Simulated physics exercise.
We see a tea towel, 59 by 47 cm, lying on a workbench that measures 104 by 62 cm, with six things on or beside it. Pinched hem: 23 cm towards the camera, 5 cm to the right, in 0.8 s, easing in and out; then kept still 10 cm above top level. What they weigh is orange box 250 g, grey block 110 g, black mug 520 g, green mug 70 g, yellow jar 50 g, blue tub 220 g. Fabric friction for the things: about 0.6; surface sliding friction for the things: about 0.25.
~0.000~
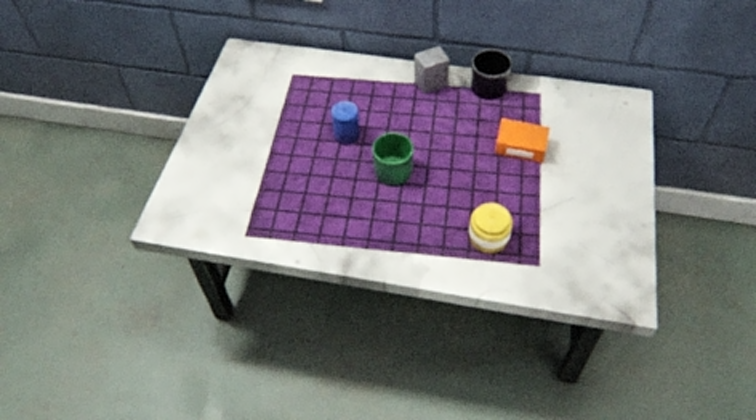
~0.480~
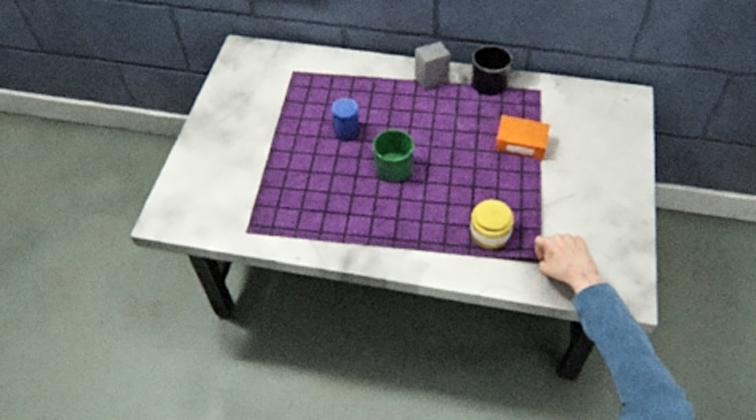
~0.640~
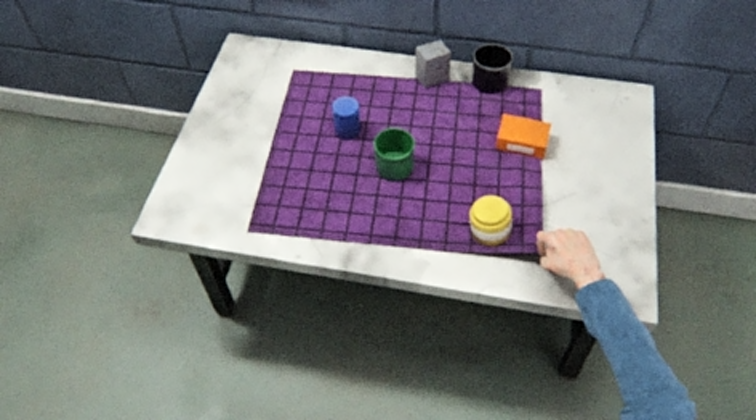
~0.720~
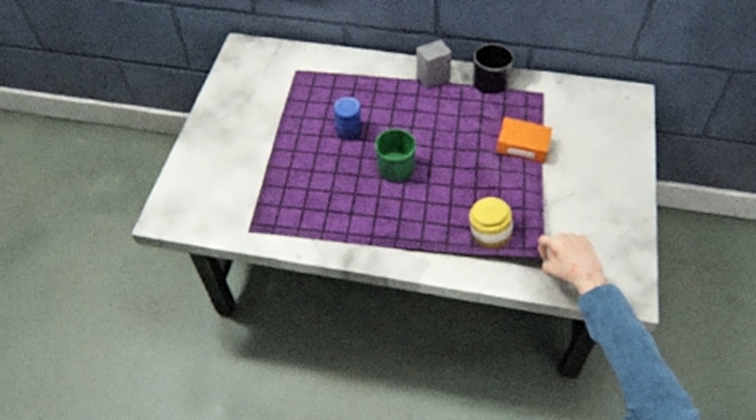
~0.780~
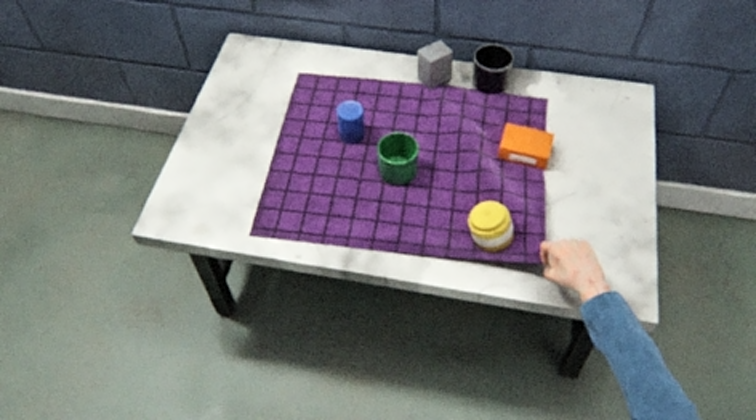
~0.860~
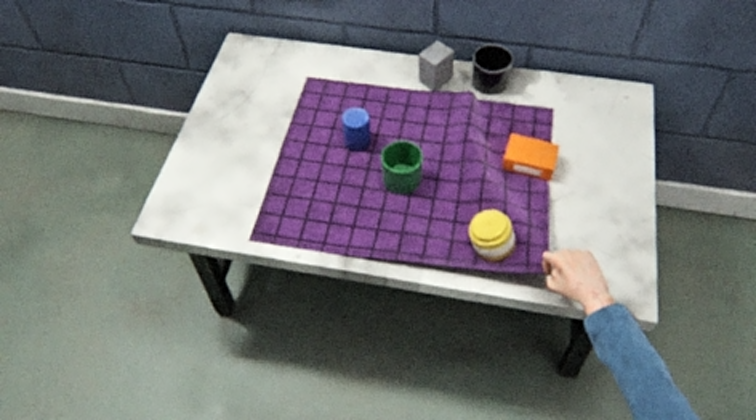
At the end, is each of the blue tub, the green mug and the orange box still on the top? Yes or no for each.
Answers: Blue tub - yes; green mug - yes; orange box - yes.
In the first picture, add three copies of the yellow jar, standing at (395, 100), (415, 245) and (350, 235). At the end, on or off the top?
Going through the three spots as listed: Holds its spot, ends up off the top and ends up off the top.
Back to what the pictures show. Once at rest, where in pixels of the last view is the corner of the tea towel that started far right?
Look around (593, 183) in the last picture - that's where it comes to rest.
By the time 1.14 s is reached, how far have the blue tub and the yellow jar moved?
The blue tub is 15 cm out, the yellow jar 15 cm.
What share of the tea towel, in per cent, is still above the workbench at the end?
Near 70 in a hundred.
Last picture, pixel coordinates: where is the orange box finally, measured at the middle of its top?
Somewhere around (569, 235) is where it ends up.
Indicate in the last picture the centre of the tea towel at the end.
I'd say it sits around (455, 245) in the last picture.
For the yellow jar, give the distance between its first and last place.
No real number for the yellow jar; it goes off the top.
By 1.0 s, 95 % of the tea towel is still over the top; orange box 13 cm off its start, blue tub 10 cm off its start, green mug 10 cm off its start.
By 1.1 s, 85 % of the tea towel is still over the top; orange box 20 cm off its start, green mug 15 cm off its start, blue tub 15 cm off its start.
By 1.3 s, 75 % of the tea towel is still over the top; orange box 25 cm off its start at (564, 225), green mug 20 cm off its start at (435, 218), blue tub 20 cm off its start at (395, 167).
By 1.4 s, 70 % of the tea towel is still over the top; orange box 28 cm off its start, green mug 23 cm off its start, blue tub 23 cm off its start.
By 3.0 s, 70 % of the tea towel is still over the top; orange box 28 cm off its start at (569, 235), green mug 24 cm off its start at (444, 233), blue tub 24 cm off its start at (402, 181), yellow jar over the edge.
